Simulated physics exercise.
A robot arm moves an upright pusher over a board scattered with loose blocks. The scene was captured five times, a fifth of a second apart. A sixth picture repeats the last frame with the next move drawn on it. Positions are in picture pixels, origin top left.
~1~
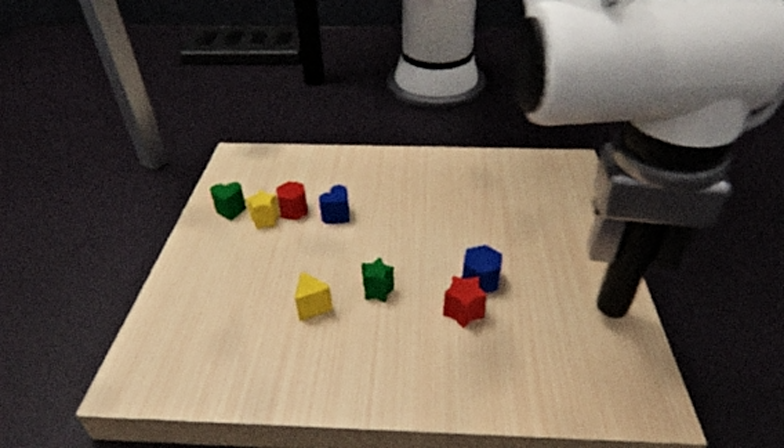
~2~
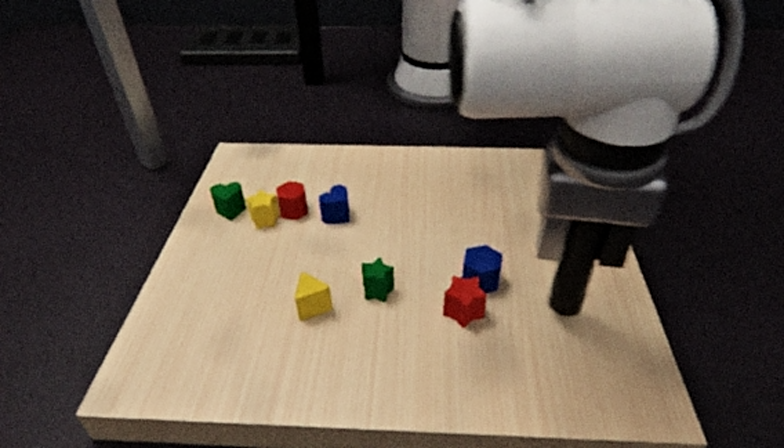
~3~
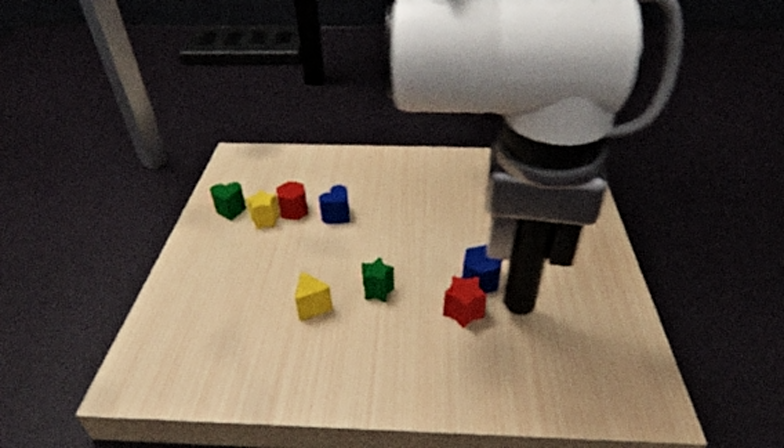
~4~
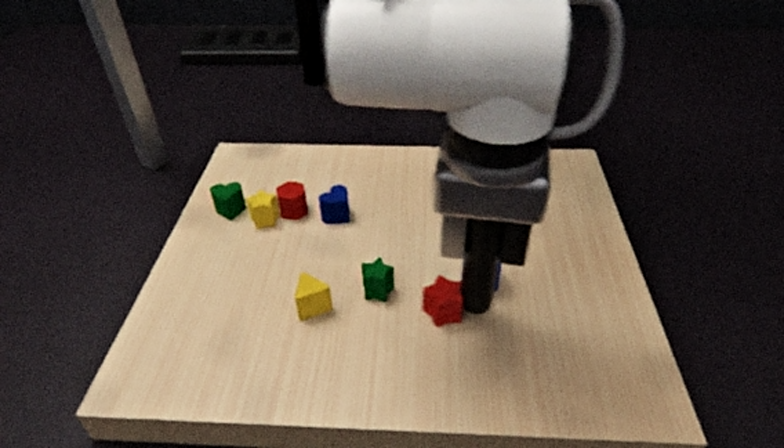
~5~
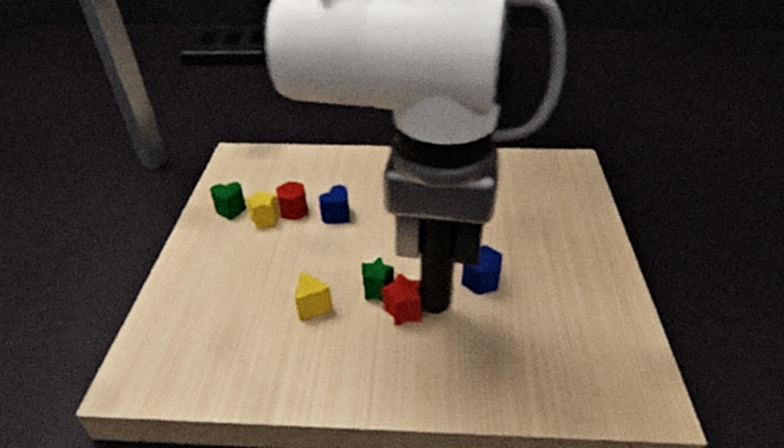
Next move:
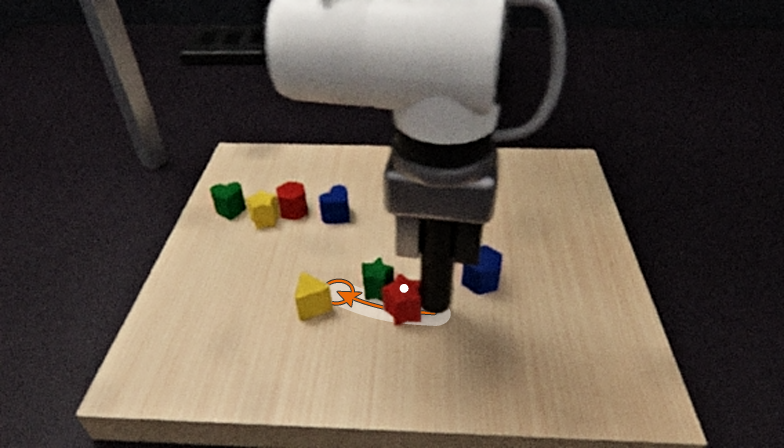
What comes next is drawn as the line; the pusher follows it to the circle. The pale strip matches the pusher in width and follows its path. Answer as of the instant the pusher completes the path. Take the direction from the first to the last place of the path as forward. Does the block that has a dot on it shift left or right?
The left-hand side.
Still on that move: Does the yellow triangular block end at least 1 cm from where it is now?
Yes - that is the case.
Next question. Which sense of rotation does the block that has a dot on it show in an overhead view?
It is turned anticlockwise.
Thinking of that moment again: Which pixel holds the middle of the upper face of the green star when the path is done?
For the centre of its top, I'd go with (346, 251).
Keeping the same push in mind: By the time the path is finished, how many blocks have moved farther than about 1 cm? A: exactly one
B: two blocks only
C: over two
Letter C.
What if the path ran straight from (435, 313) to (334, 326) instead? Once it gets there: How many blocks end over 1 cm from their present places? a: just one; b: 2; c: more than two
Option c.
Path on the board, from (435, 313) by way of (383, 307) to (338, 292); the dot is on the red star.
What follows on the original path. One third of the way, pusher (400, 300); green star (363, 264), turned 55° clockwise; red star (368, 287).
Two thirds of the way, pusher (365, 292); yellow triangular block (297, 286), turned 15° clockwise; green star (353, 260), turned 115° clockwise; red star (333, 283).
At the end, pusher (336, 281); yellow triangular block (274, 290); green star (346, 251), turned 155° clockwise; red star (305, 277), turned 25° anticlockwise; blue hexagon in place.
